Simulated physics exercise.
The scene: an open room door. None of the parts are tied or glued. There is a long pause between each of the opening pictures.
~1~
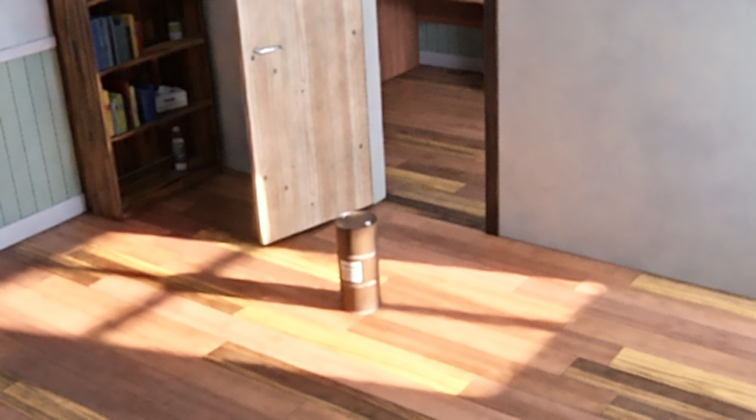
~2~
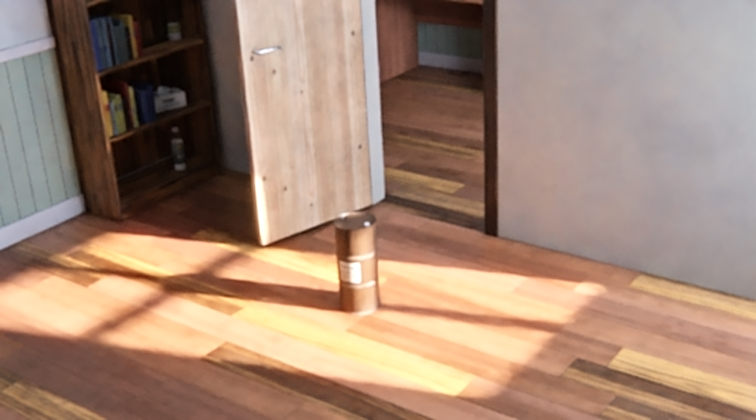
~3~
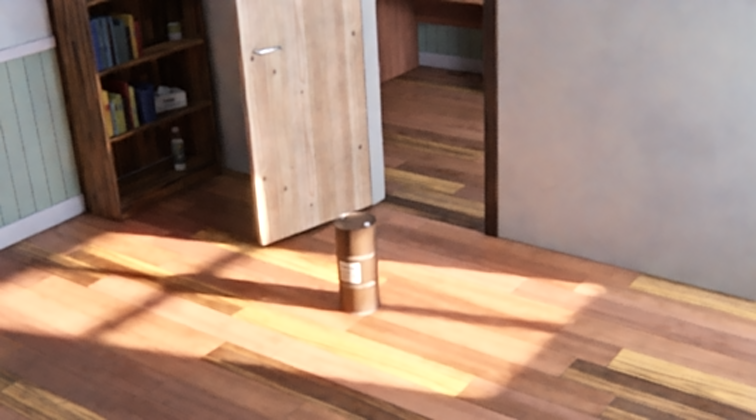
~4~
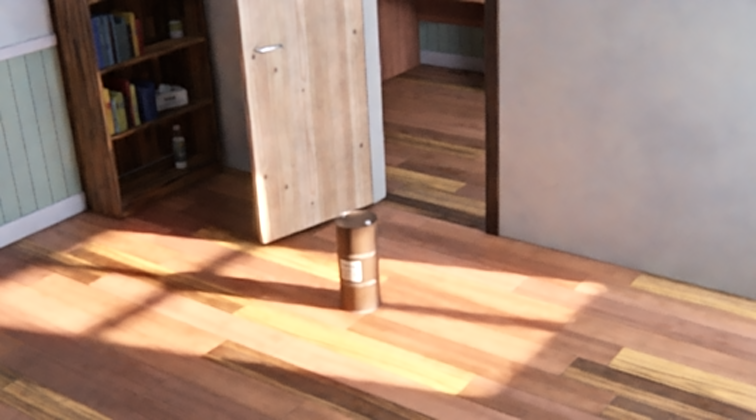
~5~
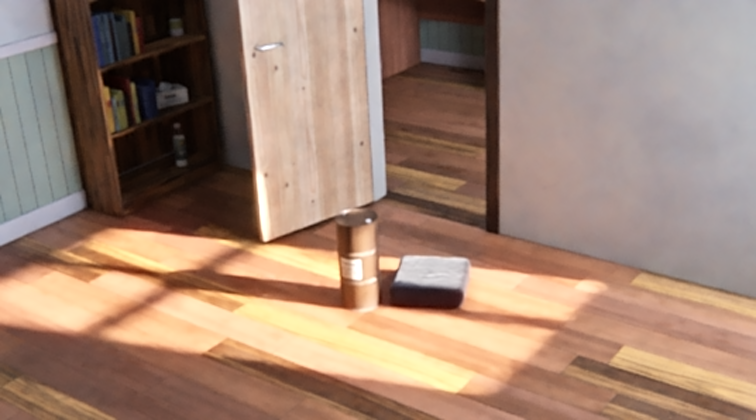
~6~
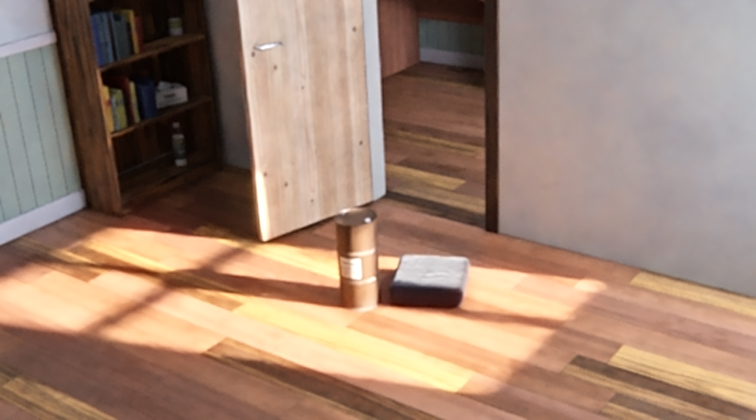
A dark cushion appeared on the sunlit wooden floor just to the right of a small brown canister, which stayed put in front of a wide-open door, and nothing else in the room noticeably moved.
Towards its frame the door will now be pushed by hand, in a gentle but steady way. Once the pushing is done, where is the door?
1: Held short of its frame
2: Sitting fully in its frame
(2) Sitting fully in its frame.
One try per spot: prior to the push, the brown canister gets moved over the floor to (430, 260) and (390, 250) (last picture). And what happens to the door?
Try 1 - swings fully home; try 2 - gets caught.
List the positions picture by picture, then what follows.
The first picture shows door wide open and still; brown canister (359, 263).
The second picture shows door wide open and still; brown canister (358, 263).
The third picture shows door wide open and still; brown canister (358, 263).
The fourth picture shows door wide open and still; brown canister (359, 262).
The fifth picture shows door wide open and still; brown canister (359, 260).
The sixth picture shows door wide open and still; black cushion (430, 281); brown canister (358, 259).
Then, 1.00 s past the last view, door 69° open.
Then, 1.70 s past the last view, door 35° open.
Finally, door 0° open; both still in place. Final places as the last picture's camera would see them, black cushion near (430, 281).
